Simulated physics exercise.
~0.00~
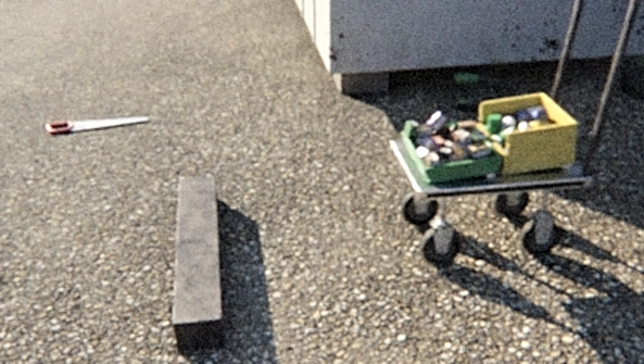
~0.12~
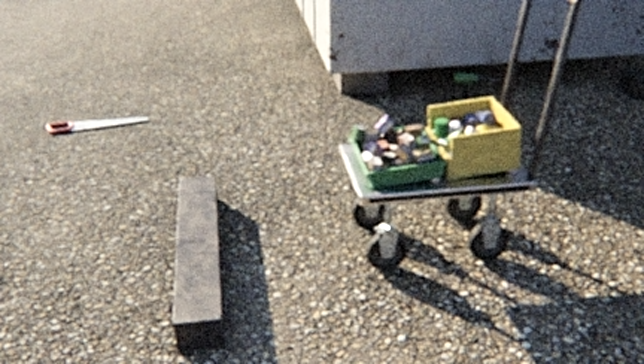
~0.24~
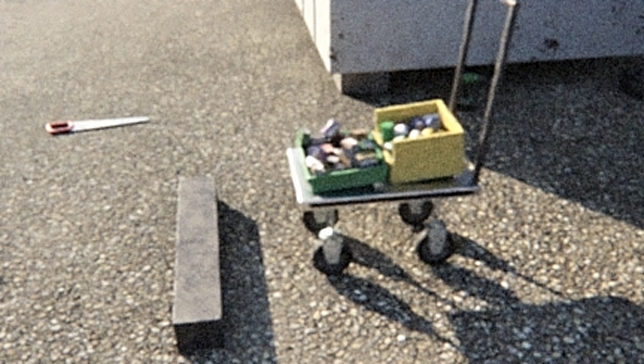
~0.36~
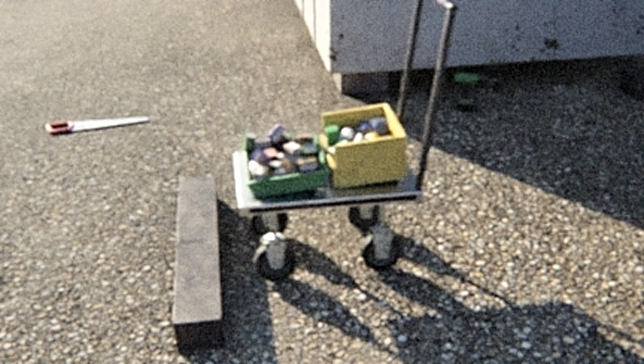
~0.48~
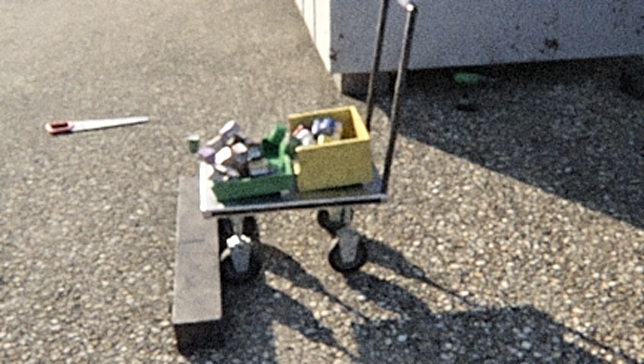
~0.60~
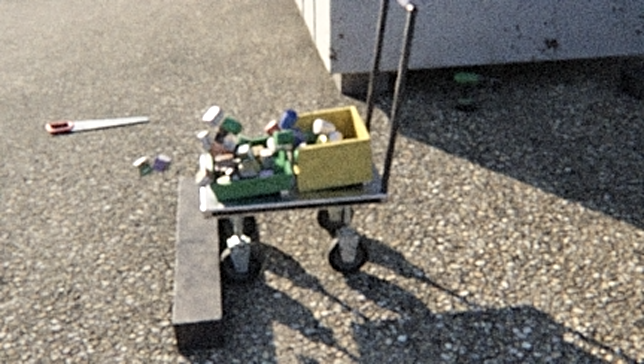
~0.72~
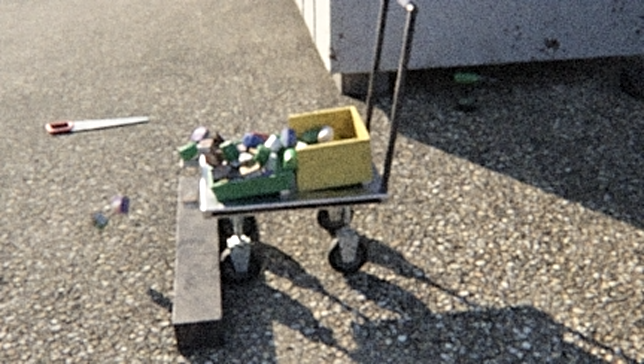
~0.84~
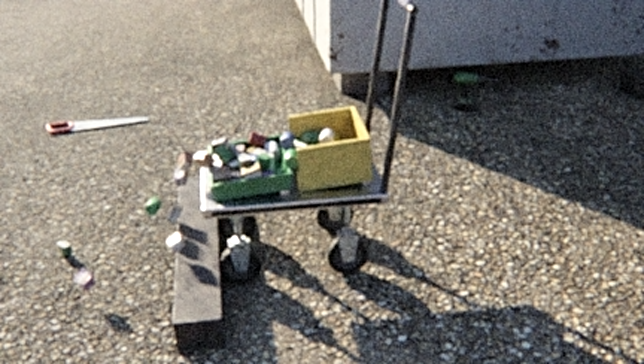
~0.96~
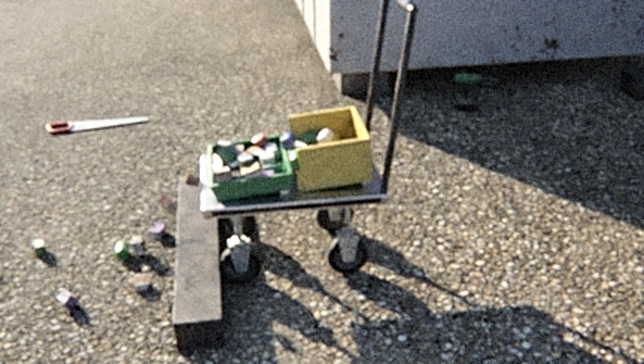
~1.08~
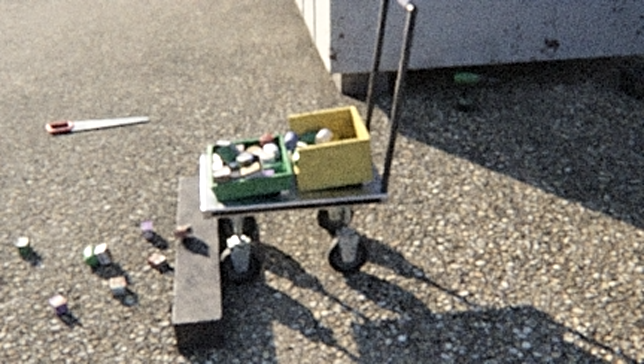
Sunlit gravelly pavement, a flat cart rolling left into a low step and stopping, small items spilling from its baskets beyond the step.
